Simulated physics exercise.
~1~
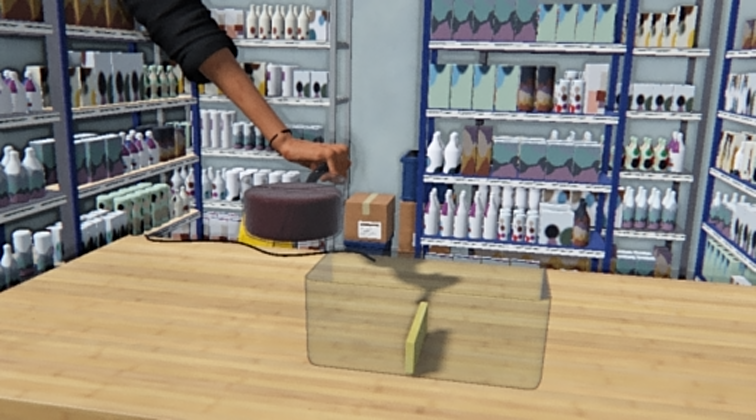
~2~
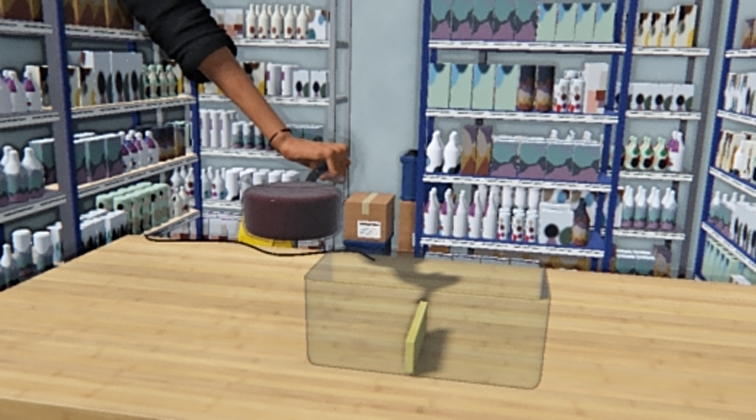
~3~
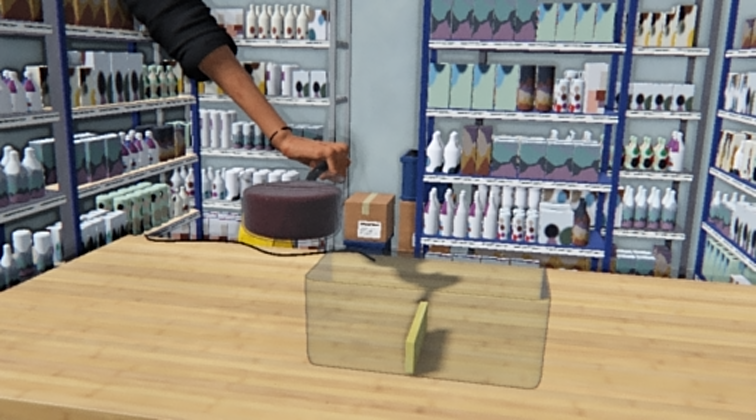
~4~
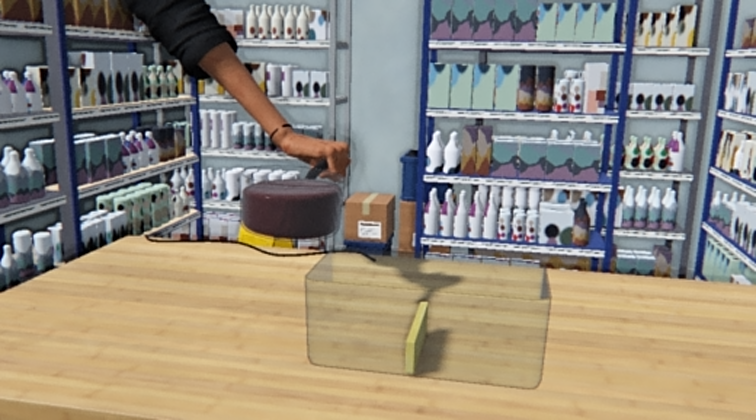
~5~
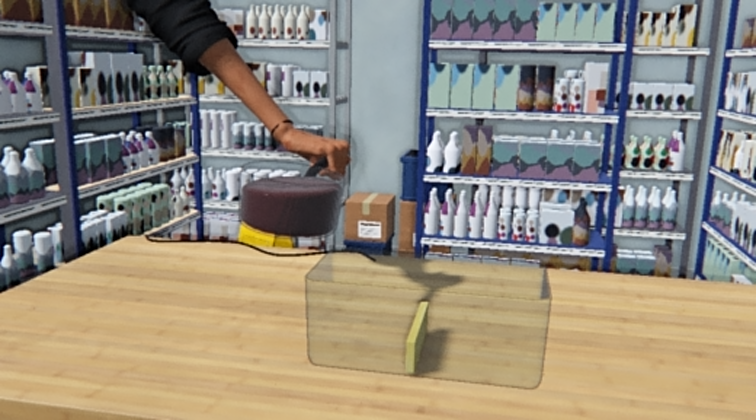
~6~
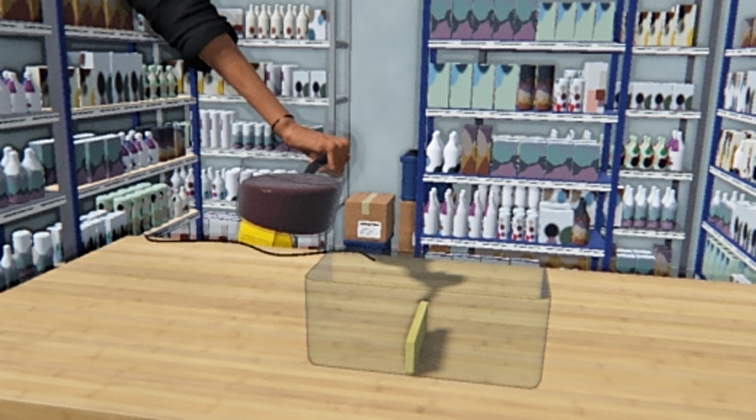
A hand holds a dark saucepan behind a clear basin and slowly tilts it slightly.
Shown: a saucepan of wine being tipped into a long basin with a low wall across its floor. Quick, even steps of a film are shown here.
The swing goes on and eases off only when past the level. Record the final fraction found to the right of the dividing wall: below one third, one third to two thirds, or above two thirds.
Midrange share.
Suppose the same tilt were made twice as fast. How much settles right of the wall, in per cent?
Roughly 60 percent.
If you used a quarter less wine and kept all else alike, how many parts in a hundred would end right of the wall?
About 35 in a hundred.
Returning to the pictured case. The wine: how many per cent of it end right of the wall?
Close to 50 in a hundred.
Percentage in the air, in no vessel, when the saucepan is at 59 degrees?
Near 25 in a hundred.
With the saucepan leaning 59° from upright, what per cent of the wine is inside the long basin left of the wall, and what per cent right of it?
Left: Roughly 5 %; right: Roughly 0 %.
A moment on, the saucepan is tipped part way and 68 per cent is still to pour, 6 is left of the wall and 0 right of it.
Next, the saucepan is tipped on its side and 16 per cent is still to pour, 28 is left of the wall and 38 right of it.
Then the saucepan is tipped right over and 1 per cent is still to pour, 48 is left of the wall and 47 right of it.
Later the saucepan is tipped right over and 0 per cent is still to pour, 51 is left of the wall and 48 right of it.
Finally, 51 per cent lies left of the wall, 48 right of it and 1 outside.
